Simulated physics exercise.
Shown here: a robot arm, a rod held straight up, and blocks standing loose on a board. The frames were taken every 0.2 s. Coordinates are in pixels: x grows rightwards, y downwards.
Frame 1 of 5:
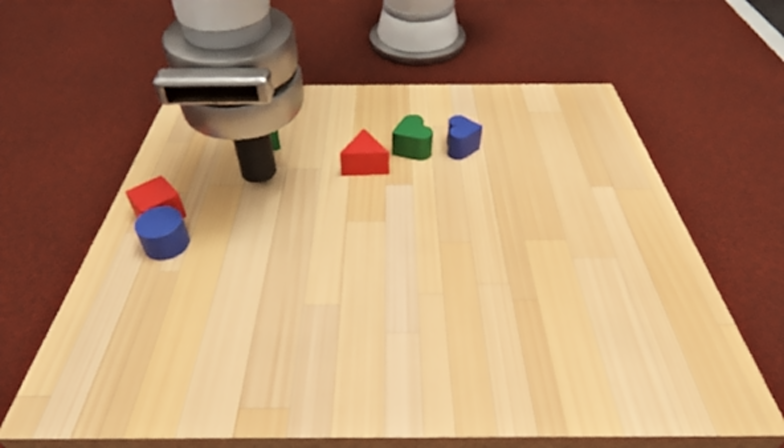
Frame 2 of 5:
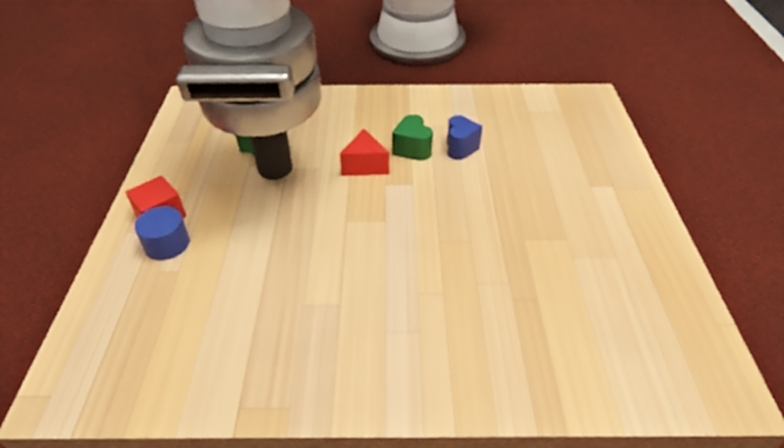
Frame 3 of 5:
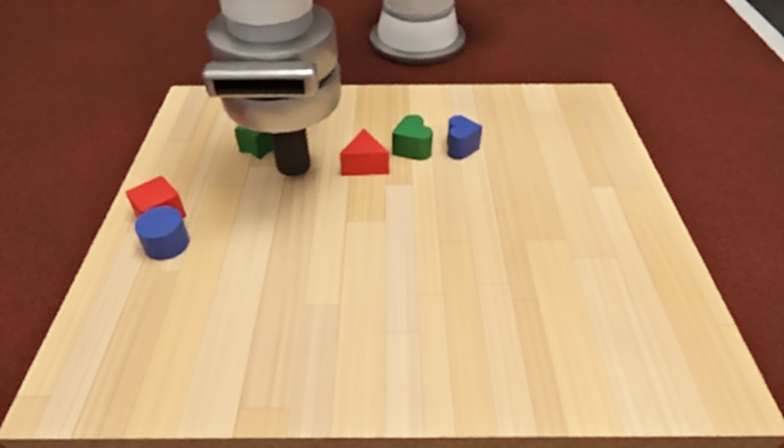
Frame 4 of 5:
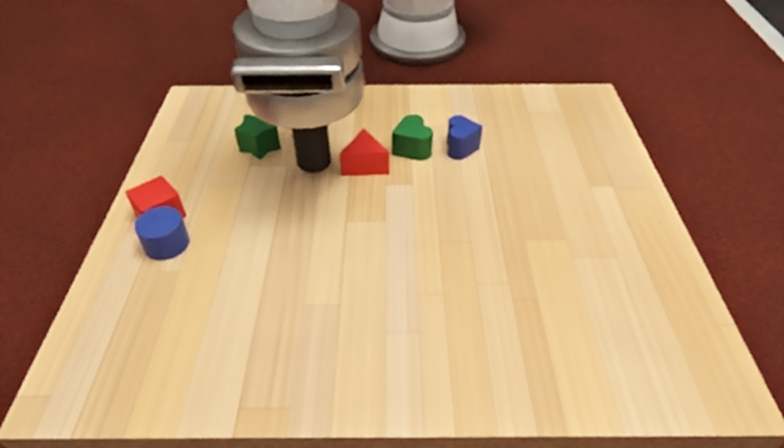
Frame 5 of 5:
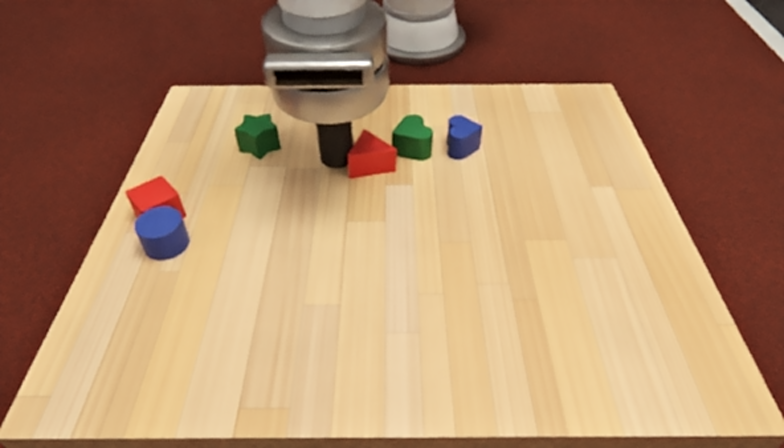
In the video, a robot arm moves its dark upright rod rightward across a wooden board, uncovering a green star, then nudges a red three-sided block slightly right and turns it, while the other red, green and blue blocks stay still.
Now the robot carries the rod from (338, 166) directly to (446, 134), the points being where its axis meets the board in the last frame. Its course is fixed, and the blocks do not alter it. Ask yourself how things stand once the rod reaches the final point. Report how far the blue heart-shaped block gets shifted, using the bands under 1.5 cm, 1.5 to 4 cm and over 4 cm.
My estimate: Beyond 4 cm.
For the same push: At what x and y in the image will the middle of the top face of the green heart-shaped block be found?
It is at (480, 116).
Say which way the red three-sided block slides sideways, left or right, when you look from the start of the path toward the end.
Well, taking the path from its start to its end as straight ahead, the red three-sided block moves to the right.
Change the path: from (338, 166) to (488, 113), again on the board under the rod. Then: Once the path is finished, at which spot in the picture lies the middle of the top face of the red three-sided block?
At pixel (408, 144).
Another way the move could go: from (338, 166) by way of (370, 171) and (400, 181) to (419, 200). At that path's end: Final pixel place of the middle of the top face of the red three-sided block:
I'd guess (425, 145).
On the path given first. One third of the way, rod at (376, 146); red three-sided block at (403, 141); green heart-shaped block at (428, 123), turned 15° anticlockwise.
Two thirds of the way, rod at (412, 135); red three-sided block at (416, 144), turned 35° clockwise; green heart-shaped block at (446, 122), turned 35° anticlockwise; blue heart-shaped block at (480, 125).
At the end, rod at (447, 125); green star in place; red three-sided block at (417, 144), turned 35° clockwise; green heart-shaped block at (480, 116); blue heart-shaped block at (509, 130), turned 40° clockwise.
